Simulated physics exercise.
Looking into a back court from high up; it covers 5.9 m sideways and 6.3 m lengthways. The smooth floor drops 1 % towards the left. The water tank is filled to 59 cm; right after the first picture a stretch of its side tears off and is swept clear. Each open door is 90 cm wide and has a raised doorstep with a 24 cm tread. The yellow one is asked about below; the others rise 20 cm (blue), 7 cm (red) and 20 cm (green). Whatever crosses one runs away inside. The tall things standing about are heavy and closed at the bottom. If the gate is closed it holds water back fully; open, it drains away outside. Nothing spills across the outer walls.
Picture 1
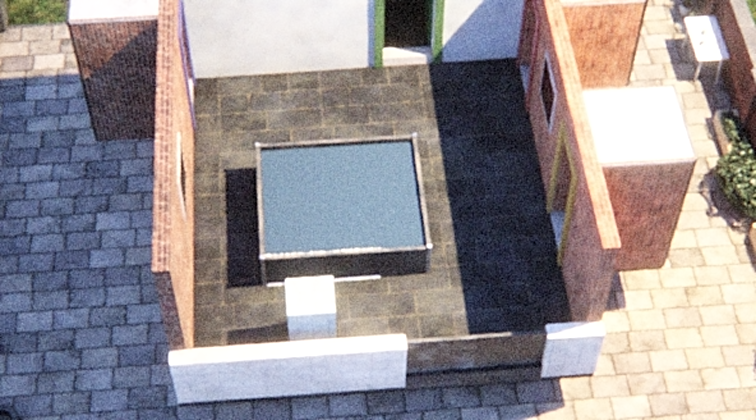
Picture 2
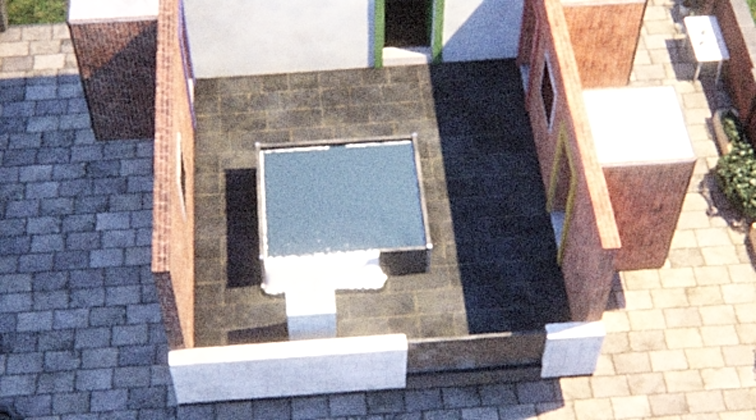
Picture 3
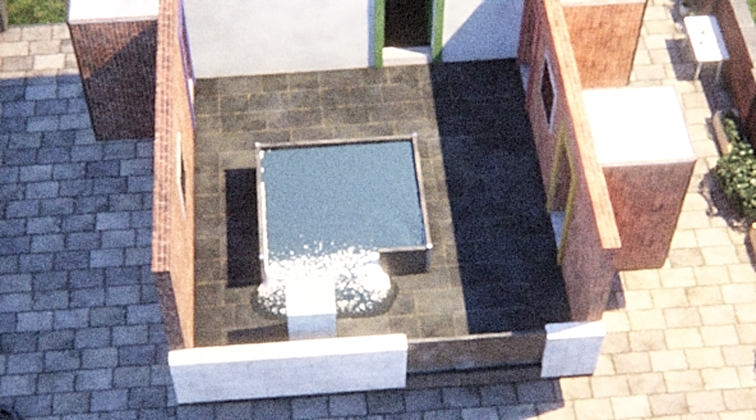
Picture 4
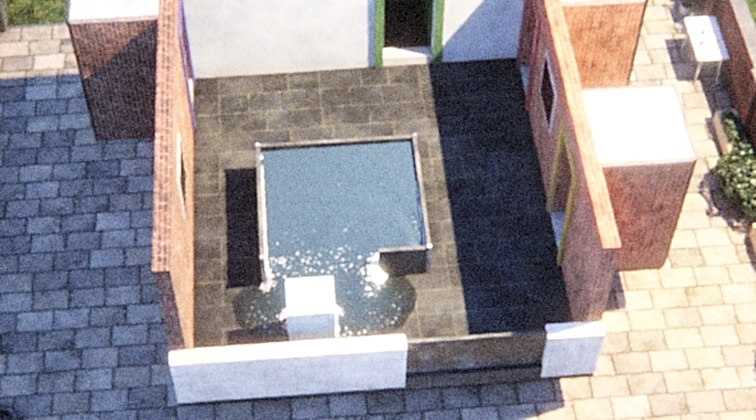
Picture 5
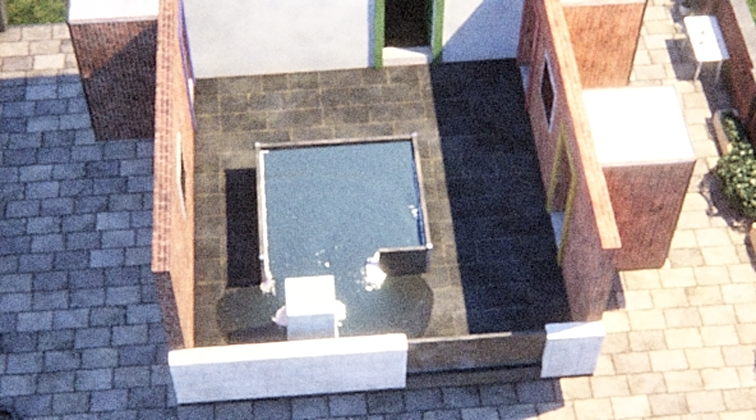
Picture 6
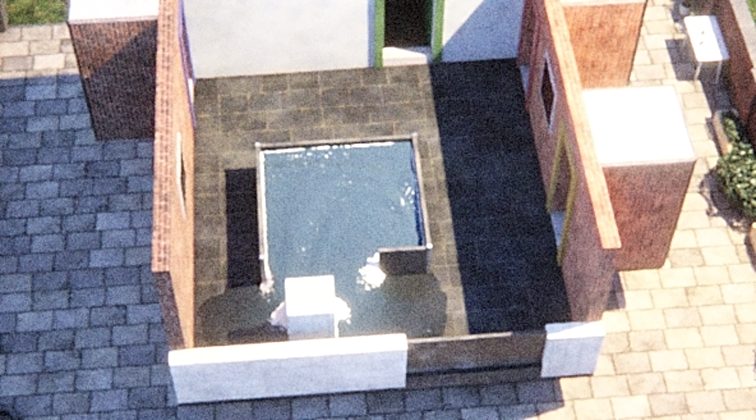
In a walled back court seen from above, a square tank of still water loses a stretch of its near side, and water gushes out in white froth around a pale block, then spreads in a dark pool across the paving.
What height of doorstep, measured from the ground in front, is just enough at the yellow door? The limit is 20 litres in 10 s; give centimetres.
Close to 6.5 cm is just enough.
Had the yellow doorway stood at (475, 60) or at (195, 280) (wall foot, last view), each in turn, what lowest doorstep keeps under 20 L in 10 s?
Roughly 9.0 and 20 cm.
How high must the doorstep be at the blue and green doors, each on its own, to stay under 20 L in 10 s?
About 14.5 cm at blue and 9.5 cm at green.
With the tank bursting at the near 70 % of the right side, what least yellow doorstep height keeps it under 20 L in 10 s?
Some 31 cm.
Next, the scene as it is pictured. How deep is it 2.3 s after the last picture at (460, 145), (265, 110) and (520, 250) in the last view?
Roughly 0, 0 and 3 cm, in turn.
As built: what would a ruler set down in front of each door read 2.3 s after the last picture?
In cm: Blue 0, red 0, yellow 9, green 0.
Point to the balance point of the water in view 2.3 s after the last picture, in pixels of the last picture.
At about (332, 278).
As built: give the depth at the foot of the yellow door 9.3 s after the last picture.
About 6.0 cm.
Then, 0.7 s after the last picture water covers 20 % of the floor, deepest (48 cm) near (309, 311); it has not reached the yellow door.
Then, 2.3 s after the last picture water covers 40 % of the floor, deepest (36 cm) near (194, 380); 9 cm at the yellow door, 0 litres in over its 8 cm doorstep.
Then, 9.3 s after the last picture water covers 95 % of the floor, deepest (15 cm) near (194, 161); 6 cm at the yellow door, 9 litres in over its 8 cm doorstep.
At the yellow door as built, the water peaked near 10 cm, 5.7 s after the last picture.
Run again over the same 10 s with other heights there, 25 litres in over 6 cm, 16 litres over 7 cm. The limit of 20 litres is kept from about 6.5 cm up.
